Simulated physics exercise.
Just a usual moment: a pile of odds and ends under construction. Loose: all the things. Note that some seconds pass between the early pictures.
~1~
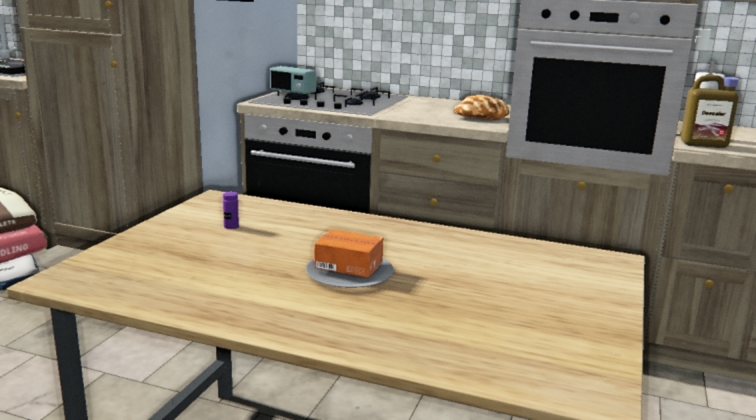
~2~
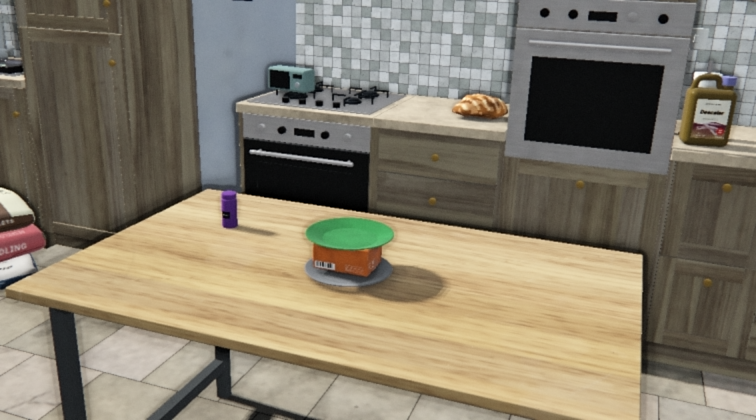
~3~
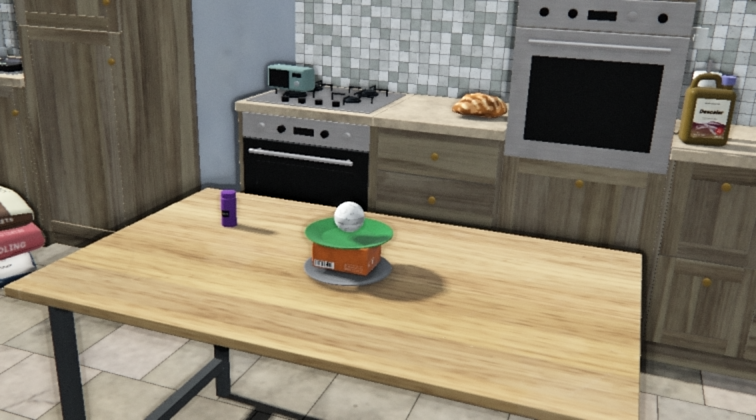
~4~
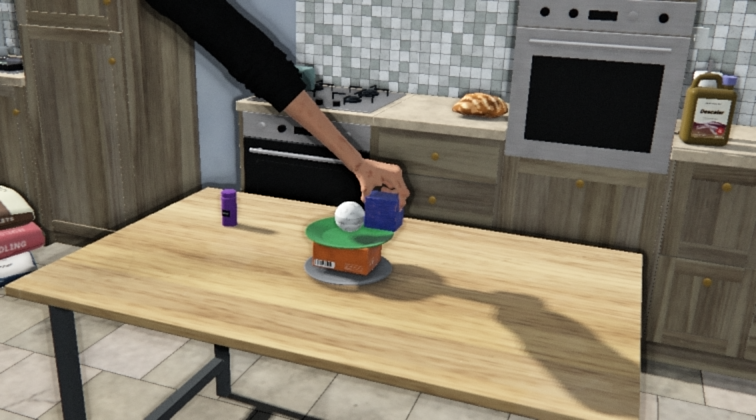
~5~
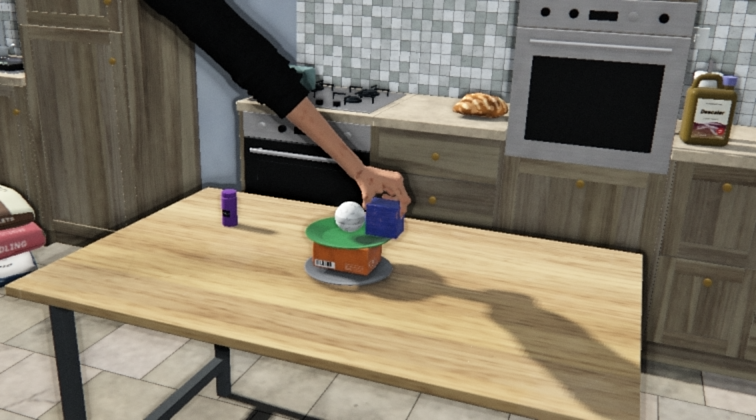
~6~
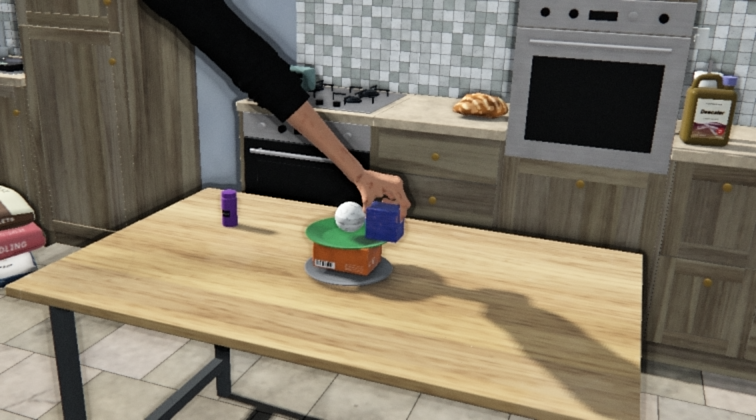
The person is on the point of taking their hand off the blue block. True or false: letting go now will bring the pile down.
False.
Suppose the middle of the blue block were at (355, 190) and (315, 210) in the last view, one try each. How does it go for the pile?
First case - pile falls; second case - pile steady.
Then, 0.20 s after the last picture, nothing has stirred.
Then, 0.50 s after the last picture, blue block resting near (385, 222).
At rest, all 6 in place. Seen from the same camera at the end, blue block near (385, 222). The pile keeps its balance.
